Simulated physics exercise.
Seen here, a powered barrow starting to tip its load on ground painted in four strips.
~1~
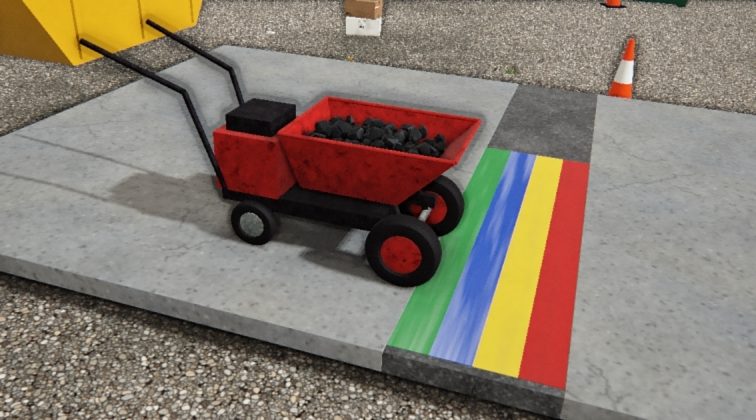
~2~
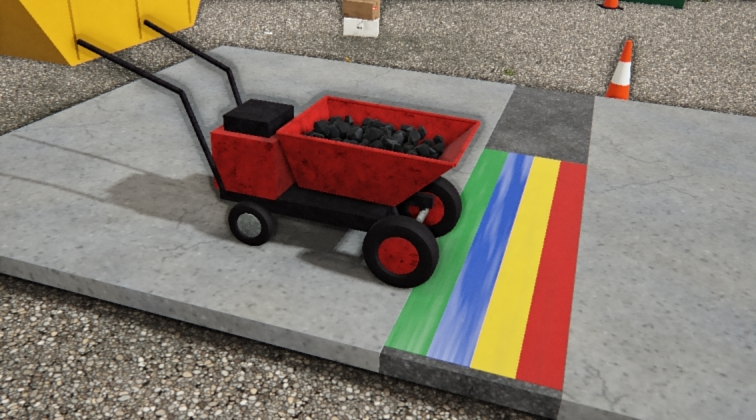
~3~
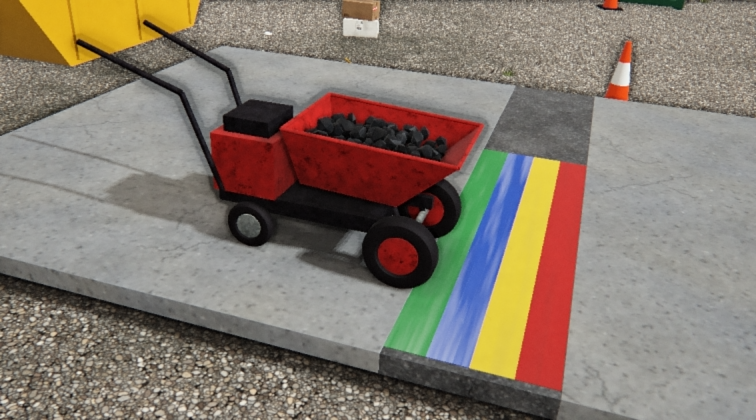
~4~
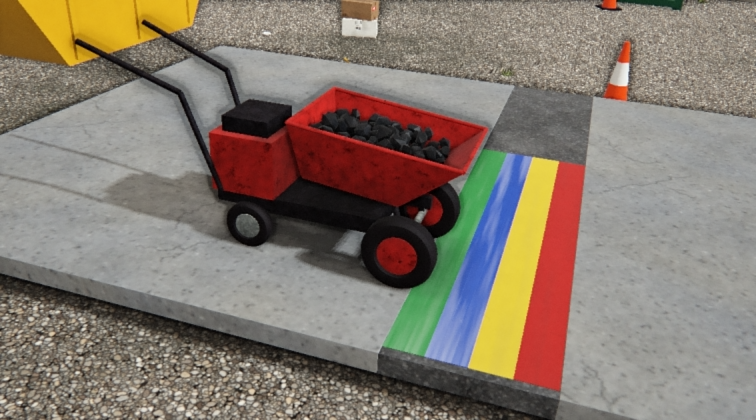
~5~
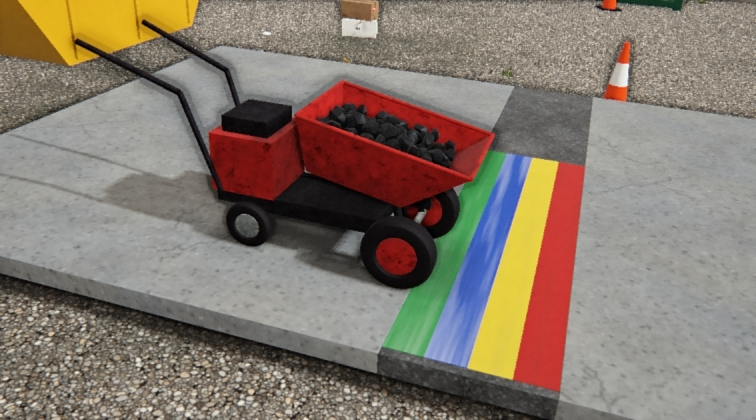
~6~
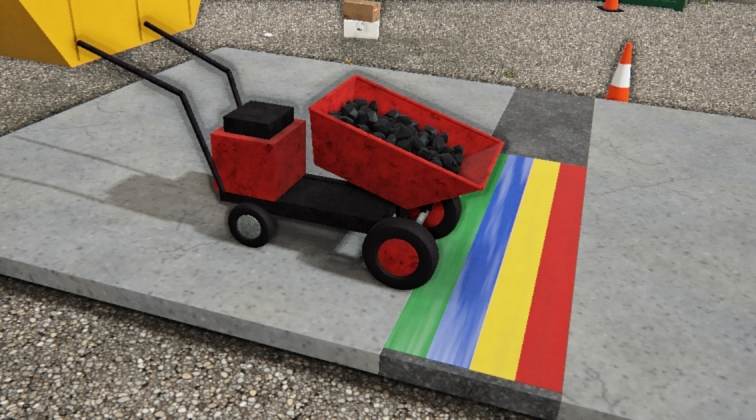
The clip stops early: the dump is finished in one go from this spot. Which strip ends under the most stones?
Most lies over the red band.
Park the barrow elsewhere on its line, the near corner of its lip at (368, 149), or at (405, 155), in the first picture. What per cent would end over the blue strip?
Near 30 % and 20 %.
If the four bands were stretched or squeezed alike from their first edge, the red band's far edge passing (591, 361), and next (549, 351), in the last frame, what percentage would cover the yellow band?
Roughly 30 per cent, and 0 per cent.
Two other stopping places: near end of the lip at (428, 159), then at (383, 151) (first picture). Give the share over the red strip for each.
About 30 and 10 per cent.
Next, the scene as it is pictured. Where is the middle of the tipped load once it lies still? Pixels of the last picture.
Near (561, 290).
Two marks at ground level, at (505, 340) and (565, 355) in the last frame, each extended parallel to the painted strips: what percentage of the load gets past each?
First some 80, then 30 per cent.
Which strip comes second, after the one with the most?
The runner-up: The yellow strip.
Just after the last frame, skip tipped steeply; every one in the skip.
A moment on, skip tipped steeply; almost all in the skip; just a few over the yellow strip; about a tenth over the red strip; just a few falling.
Further on, skip tipped right over; roughly a quarter in the skip; about a tenth over the yellow strip; roughly a third over the red strip; roughly a quarter off the paint.
When it is over, skip tipped right over; roughly a quarter in the skip; not one over the green strip; not one over the blue strip; about a tenth over the yellow strip; roughly a third over the red strip; roughly a third off the paint.
